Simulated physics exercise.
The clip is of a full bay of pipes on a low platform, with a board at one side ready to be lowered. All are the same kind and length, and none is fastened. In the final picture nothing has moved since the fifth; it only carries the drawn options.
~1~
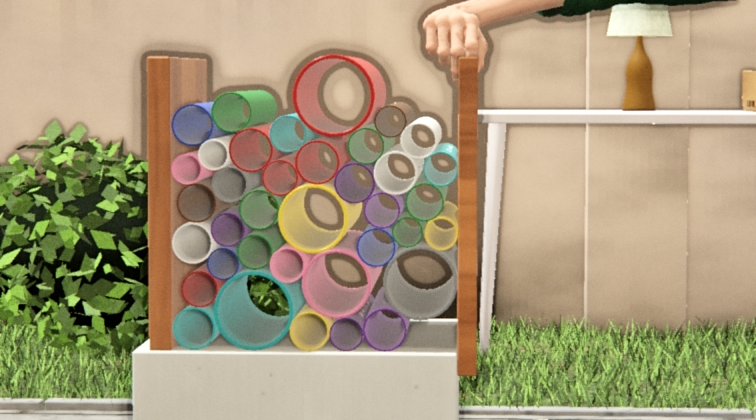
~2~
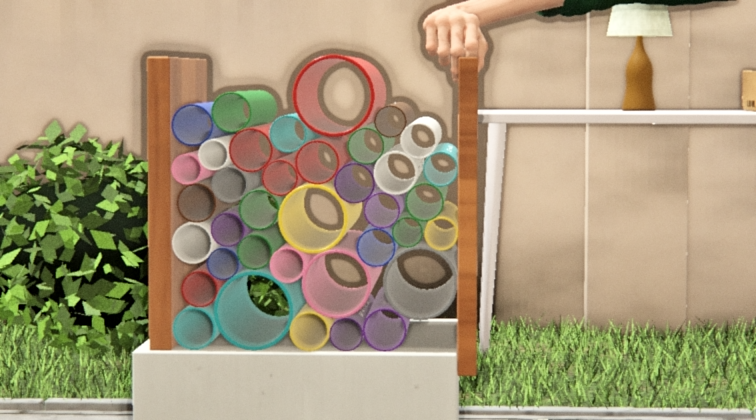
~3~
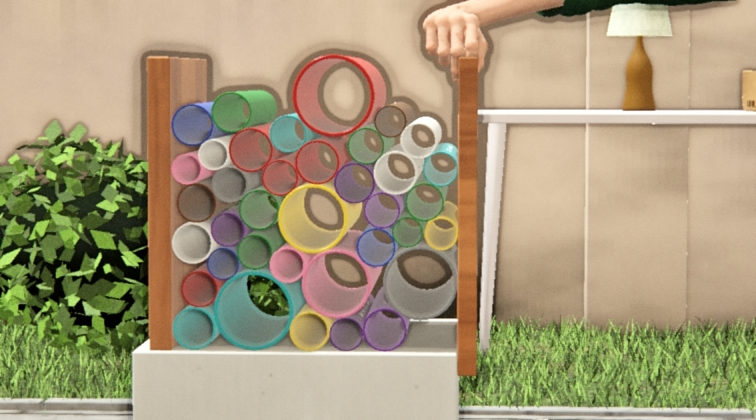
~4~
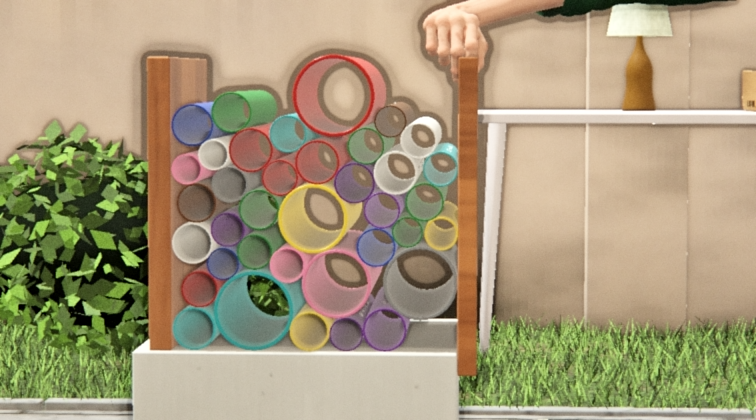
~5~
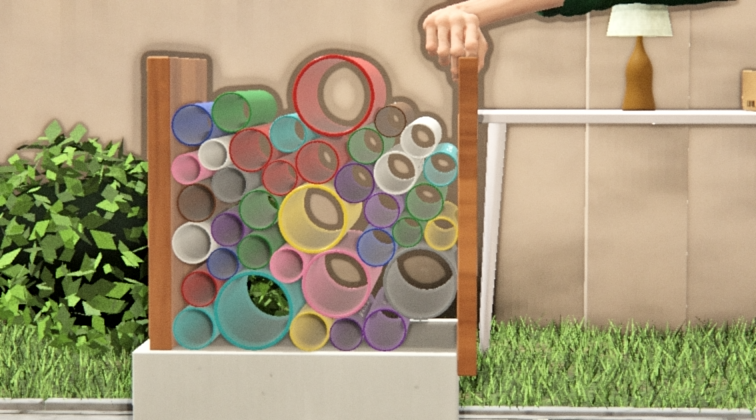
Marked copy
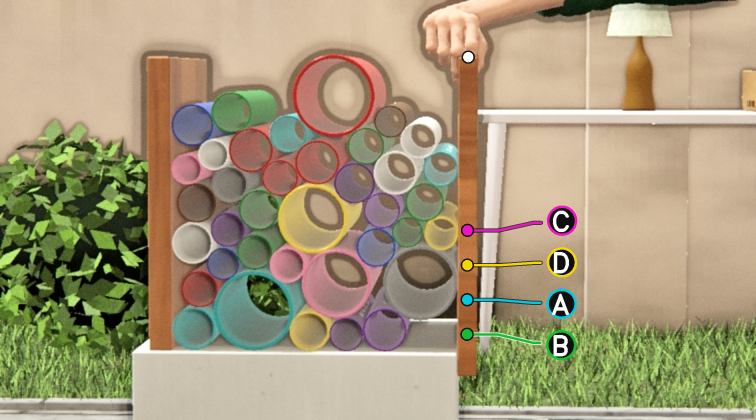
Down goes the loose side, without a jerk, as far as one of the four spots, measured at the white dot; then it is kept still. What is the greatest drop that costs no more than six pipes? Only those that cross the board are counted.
Slide it to C.
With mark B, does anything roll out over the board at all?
At B: Yes.
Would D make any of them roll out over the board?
Yes, at D.
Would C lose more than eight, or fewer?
Fewer than eight.
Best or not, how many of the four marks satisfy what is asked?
One of them.
On the copy, A at (467, 299); B at (467, 335); C at (468, 230); D at (468, 265); the white dot at (469, 57).
On C. First, top of the board (458, 133).
Then, top of the board (458, 220).
Finally, top of the board (458, 230), five out over the board.
By contrast, A more than six out over the board; B more than six out over the board; D more than six out over the board.
